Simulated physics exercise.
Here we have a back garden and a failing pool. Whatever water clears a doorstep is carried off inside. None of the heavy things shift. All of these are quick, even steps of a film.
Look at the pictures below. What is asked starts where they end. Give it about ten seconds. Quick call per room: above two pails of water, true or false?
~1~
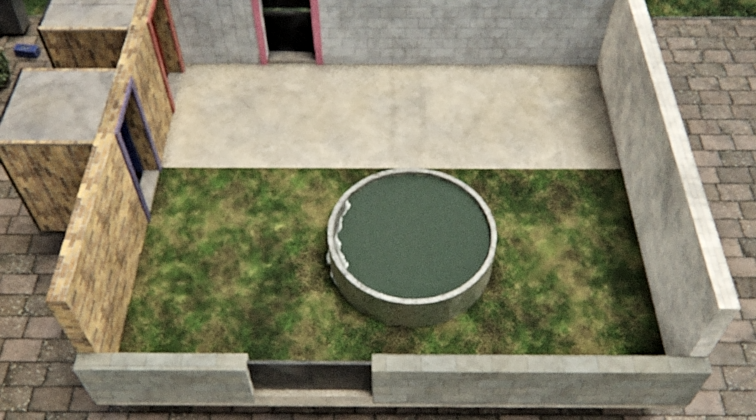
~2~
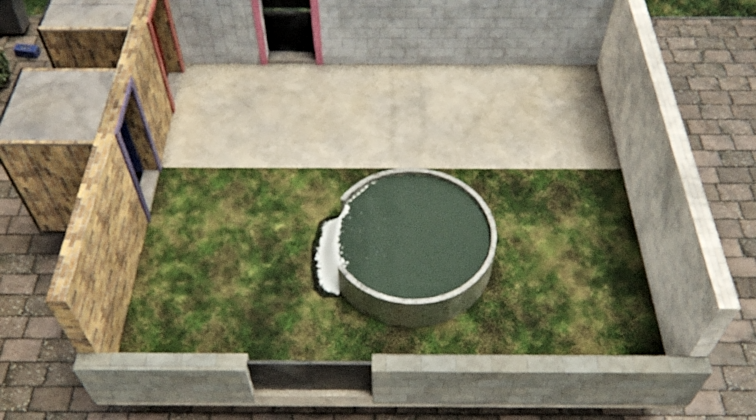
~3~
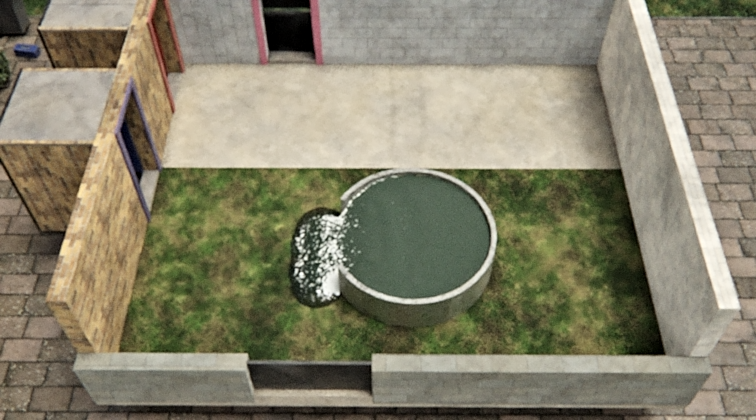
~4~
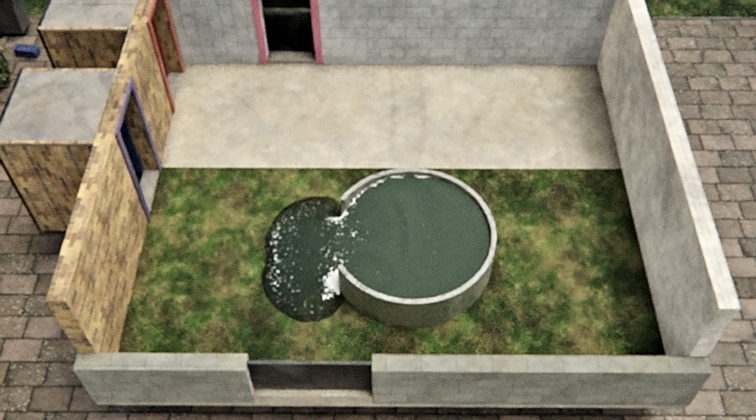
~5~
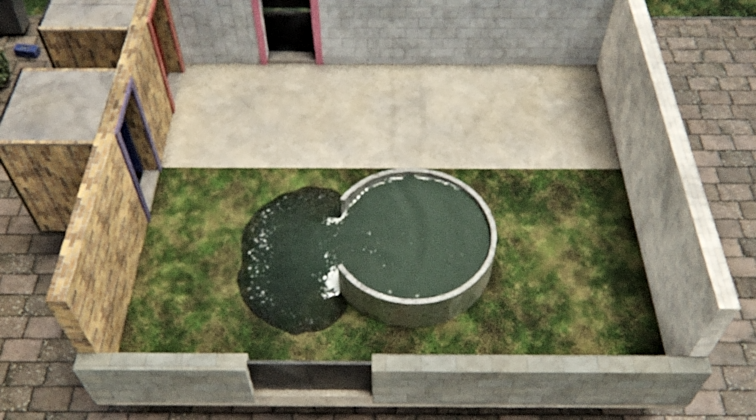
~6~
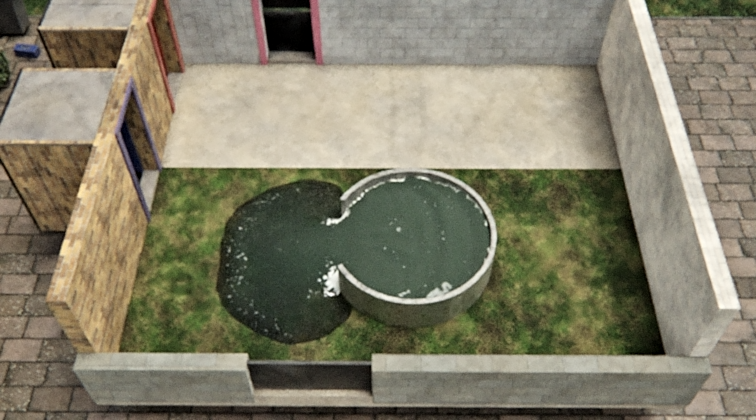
Pink door: False; red door: True; blue door: True.
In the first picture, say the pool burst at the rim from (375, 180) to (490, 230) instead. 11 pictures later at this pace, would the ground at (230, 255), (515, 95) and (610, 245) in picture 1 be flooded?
Going through them, the first would be still bare, the next submerged and the last submerged.
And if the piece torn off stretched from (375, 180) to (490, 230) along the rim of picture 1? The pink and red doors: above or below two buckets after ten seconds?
Outcome: Pink remains short; red overshoots.
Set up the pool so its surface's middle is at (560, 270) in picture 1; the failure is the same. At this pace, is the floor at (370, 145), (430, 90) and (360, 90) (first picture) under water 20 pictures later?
Soaked, bone-dry, bone-dry.
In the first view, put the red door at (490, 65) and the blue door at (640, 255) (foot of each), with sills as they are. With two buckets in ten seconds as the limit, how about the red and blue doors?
Outcome: Red not exceeded, then blue not exceeded.
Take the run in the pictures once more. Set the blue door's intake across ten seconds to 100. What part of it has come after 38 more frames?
Share by then: About 90 in a hundred.
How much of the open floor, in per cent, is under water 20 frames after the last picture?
It comes out near 40 percent.
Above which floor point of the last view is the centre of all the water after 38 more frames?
(287, 232).
A moment on, water covers 20 % of the floor; the pink door not reached, the red door not reached, the blue door not reached.
Next, water covers 30 % of the floor; the pink door not reached, the red door not reached, the blue door under two buckets in.
Then, water covers 40 % of the floor; the pink door not reached, the red door wet at the sill, nothing in, the blue door over two buckets in.
Later, water covers 50 % of the floor; the pink door wet at the sill, nothing in, the red door under two buckets in, the blue door over two buckets in.
In the end, water covers 80 % of the floor; the pink door wet at the sill, nothing in, the red door over two buckets in, the blue door over two buckets in.
